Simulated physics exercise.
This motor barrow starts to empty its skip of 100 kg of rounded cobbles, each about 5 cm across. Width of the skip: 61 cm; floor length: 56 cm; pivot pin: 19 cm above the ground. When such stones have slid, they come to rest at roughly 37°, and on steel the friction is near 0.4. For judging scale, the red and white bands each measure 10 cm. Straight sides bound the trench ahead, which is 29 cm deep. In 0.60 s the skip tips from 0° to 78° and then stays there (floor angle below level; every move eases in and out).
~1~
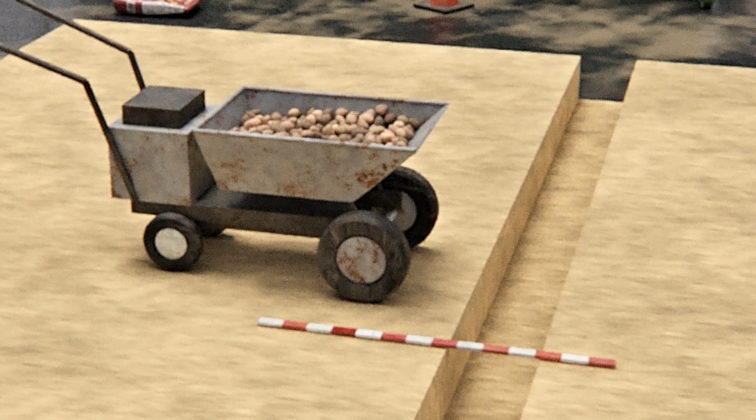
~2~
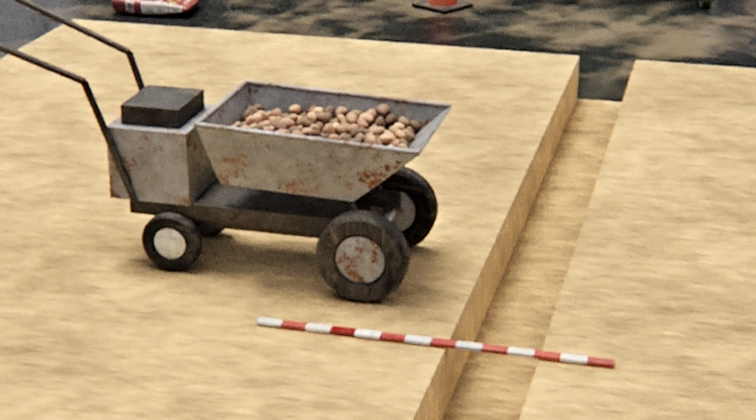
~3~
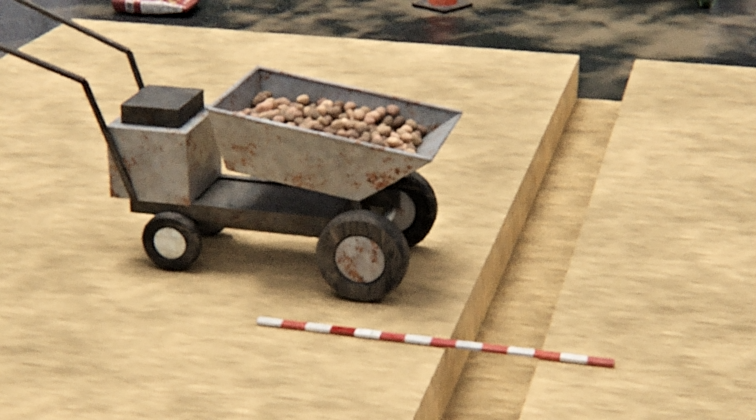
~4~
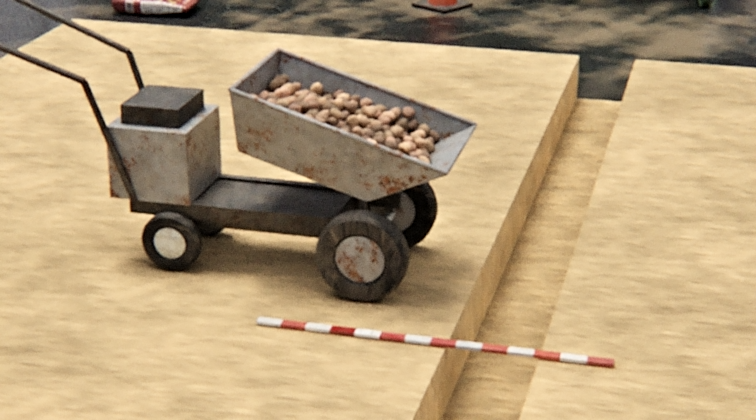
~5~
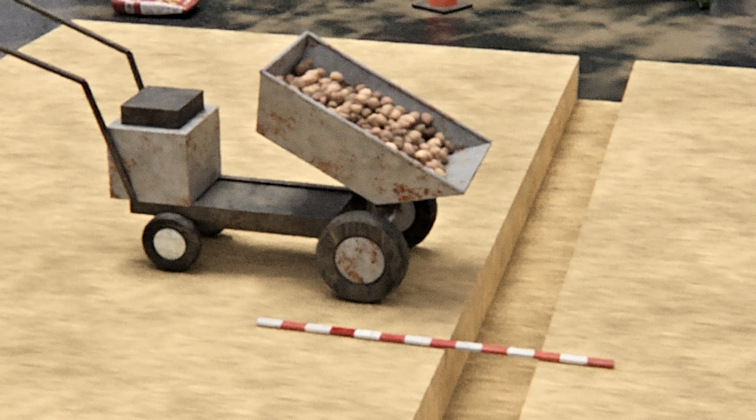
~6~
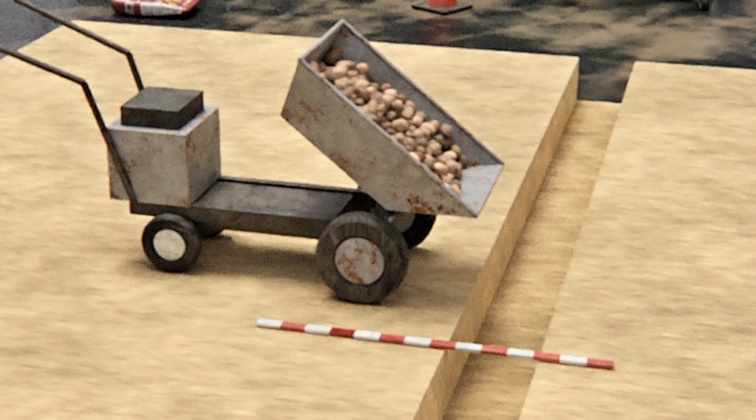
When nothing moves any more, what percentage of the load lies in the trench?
63 %.
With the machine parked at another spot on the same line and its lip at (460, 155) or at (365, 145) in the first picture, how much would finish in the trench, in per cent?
It comes to about 20 and 85 in a hundred.
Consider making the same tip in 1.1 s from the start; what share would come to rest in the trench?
Then roughly 85 percent.
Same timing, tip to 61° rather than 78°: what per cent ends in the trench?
In that case near 55 per cent.
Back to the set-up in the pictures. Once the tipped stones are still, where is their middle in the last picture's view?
Roughly at (542, 335).
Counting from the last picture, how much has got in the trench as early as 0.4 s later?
About 40 per cent by then.
Then, 0.1 s after the last picture the floor is at 66°, 100 % in the skip; the foremost stones are at (485, 242).
Then, 0.4 s after the last picture the floor is at 78°, 54 % in the skip, 39 % in the trench, 8 % past the trench; the foremost stones are at (578, 294).
Then, 0.7 s after the last picture the floor is at 78°, 0 % in the skip, 63 % in the trench, 37 % past the trench; the foremost stones are past the picture's edge.
Then, 2.7 s after the last picture the floor is at 78°, 0 % in the skip, 63 % in the trench, 37 % past the trench; the foremost stones are past the picture's edge.
